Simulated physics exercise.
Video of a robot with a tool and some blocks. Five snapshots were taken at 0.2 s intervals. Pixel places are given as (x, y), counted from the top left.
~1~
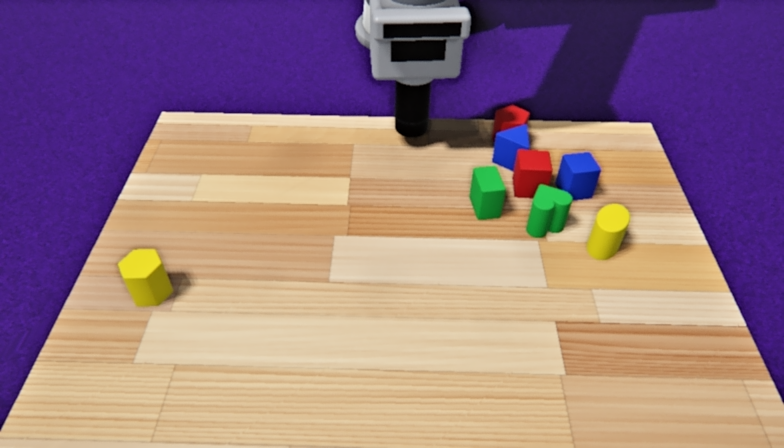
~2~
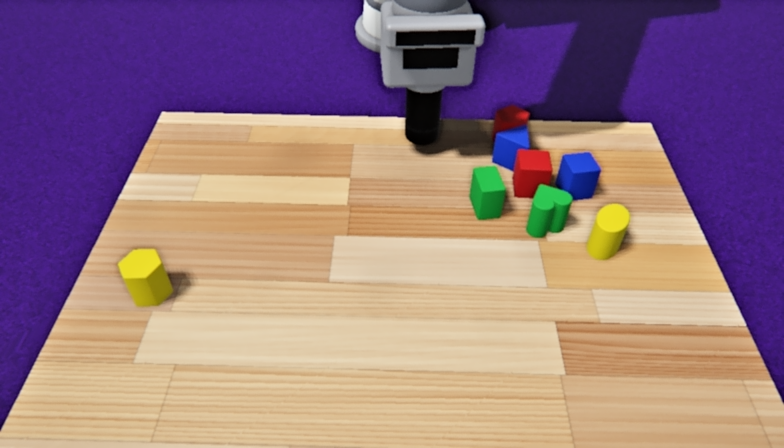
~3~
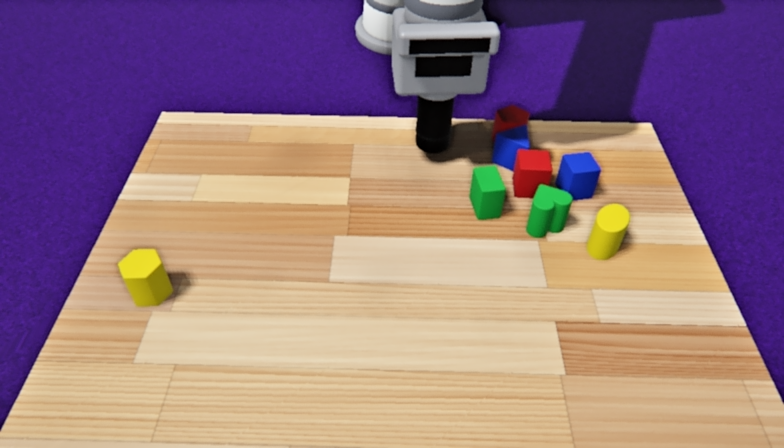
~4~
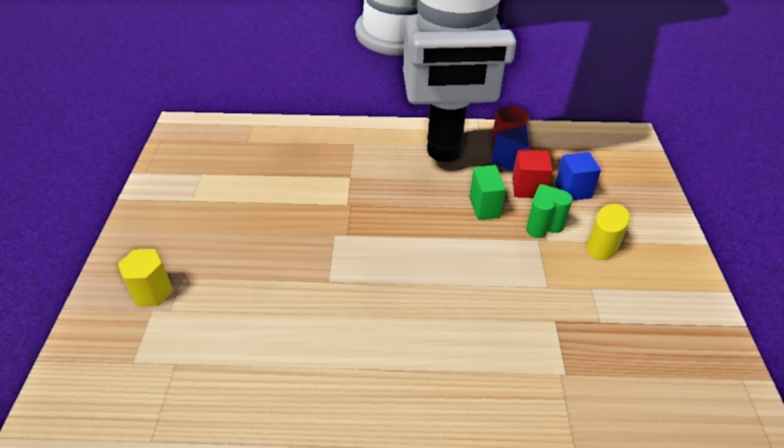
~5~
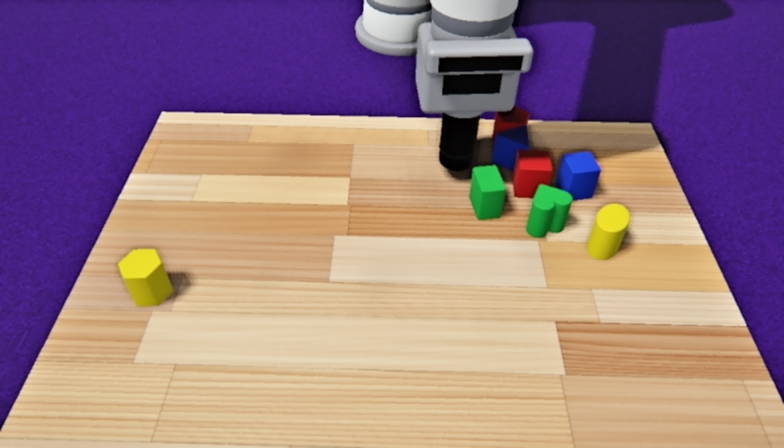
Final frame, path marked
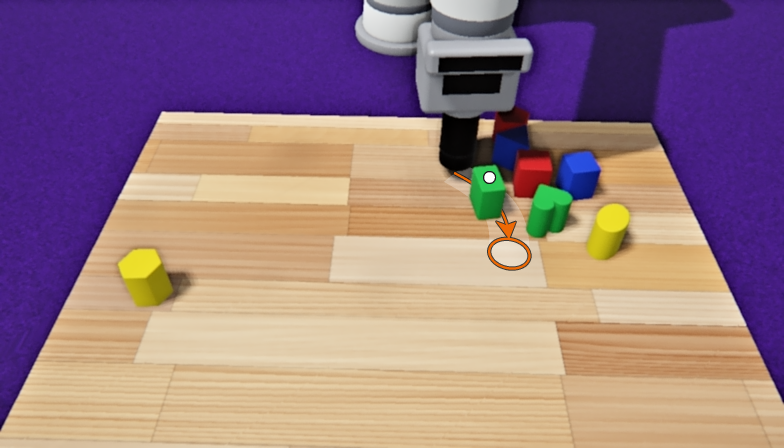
On a light wooden table against a purple background, a robot arm with a black tip slid slowly right and toward the viewer, nearing a cluster of colourful blocks, while none of the blocks moved.
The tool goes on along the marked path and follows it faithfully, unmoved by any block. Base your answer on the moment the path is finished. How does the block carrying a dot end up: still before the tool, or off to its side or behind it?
I'd say the block carrying a dot is still out in front of the tool at the end.
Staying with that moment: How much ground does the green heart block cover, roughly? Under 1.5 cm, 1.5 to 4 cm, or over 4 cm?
It will move less than 1.5 cm.
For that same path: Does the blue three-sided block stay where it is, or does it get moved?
That block stays in place.
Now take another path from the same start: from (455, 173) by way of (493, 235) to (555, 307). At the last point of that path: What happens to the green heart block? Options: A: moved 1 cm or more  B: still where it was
I choose A.
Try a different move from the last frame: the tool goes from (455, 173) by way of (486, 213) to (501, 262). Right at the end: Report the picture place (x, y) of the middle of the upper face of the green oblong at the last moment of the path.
I'd say the green oblong ends with its top centre at (550, 231).
Path on the board, from (455, 173) by way of (486, 193) and (506, 221) to (509, 253); the dot is on the green oblong.
What follows on the original path. One third of the way, tool (488, 181); green oblong (501, 190), turned 10° clockwise.
Two thirds of the way, tool (508, 209); green oblong (522, 220), turned 15° clockwise.
At the end, tool (512, 241); green oblong (537, 253), turned 15° anticlockwise; blue three-sided block in place; green heart block in place.
